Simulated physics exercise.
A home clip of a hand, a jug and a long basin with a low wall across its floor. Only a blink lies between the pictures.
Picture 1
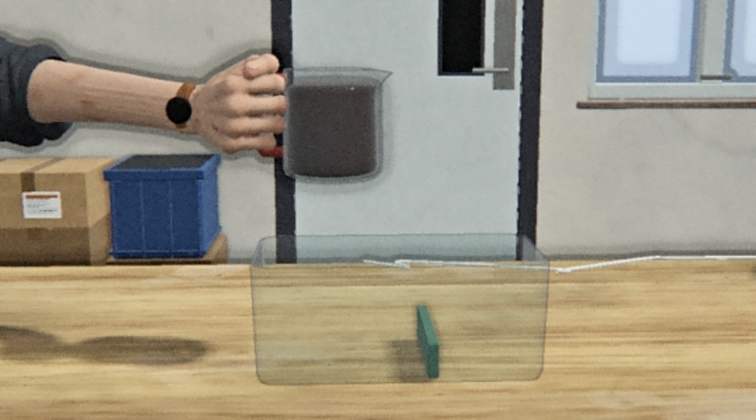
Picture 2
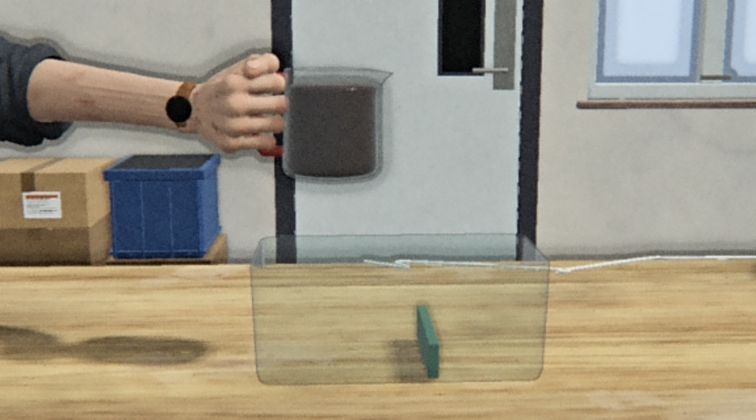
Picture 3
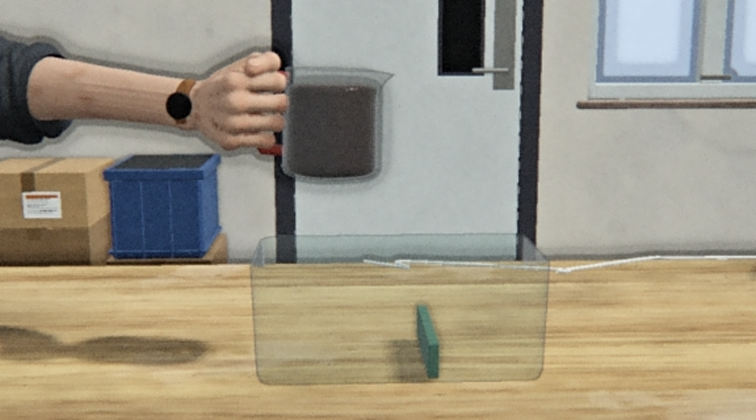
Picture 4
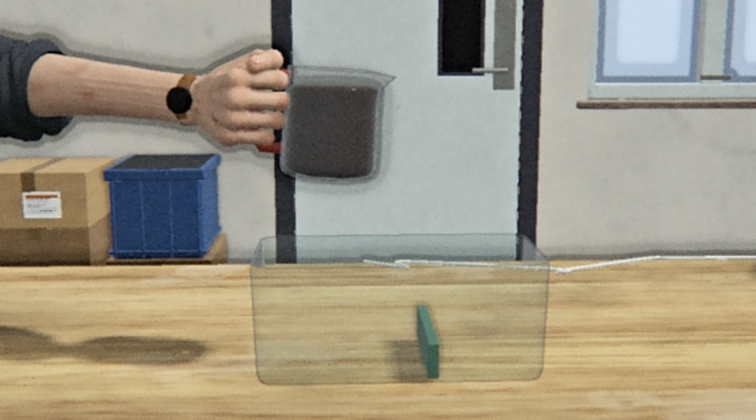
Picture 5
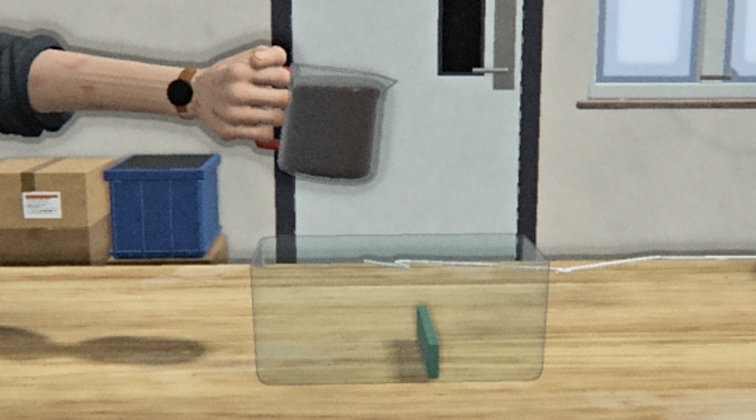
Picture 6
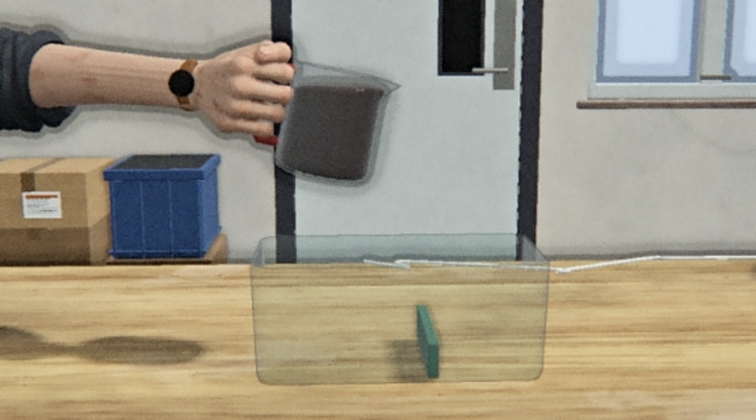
A hand with a dark watch on its wrist reaches in from the left, holding a clear jug of dark brown coffee above a wooden table, seen from the side by a still camera. Below sits a long, clear, empty basin with a low green wall on its floor, with boxes and a pale door behind. The jug stays upright at first, then the hand tilts it slightly to the right.
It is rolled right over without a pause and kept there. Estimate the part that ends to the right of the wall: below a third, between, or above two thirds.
In the end more than two thirds is right of the wall.
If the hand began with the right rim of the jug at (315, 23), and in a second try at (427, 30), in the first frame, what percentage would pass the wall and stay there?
First some 5, then 60 per cent.
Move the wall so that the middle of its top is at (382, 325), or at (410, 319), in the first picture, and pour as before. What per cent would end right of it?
In turn 95 and 95 in a hundred.
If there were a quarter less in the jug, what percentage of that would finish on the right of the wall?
Near 80 %.
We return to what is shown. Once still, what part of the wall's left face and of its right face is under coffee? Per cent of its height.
Left: 10 %. Right: 90 %.
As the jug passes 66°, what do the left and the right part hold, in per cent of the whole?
Near 0 on the left, 5 on the right.
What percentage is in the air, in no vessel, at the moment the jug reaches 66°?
Roughly 15 in a hundred.
A moment on, the jug is tipped part way and 81 per cent is still to pour, 0 is left of the wall and 5 right of it.
Next, the jug is tipped right over and 28 per cent is still to pour, 2 is left of the wall and 50 right of it.
Then the jug is tipped right over and 3 per cent is still to pour, 11 is left of the wall and 82 right of it.
Later the jug is tipped right over and 0 per cent is still to pour, 15 is left of the wall and 84 right of it.
In the end 15 per cent lies left of the wall, 83 right of it and 1 outside.
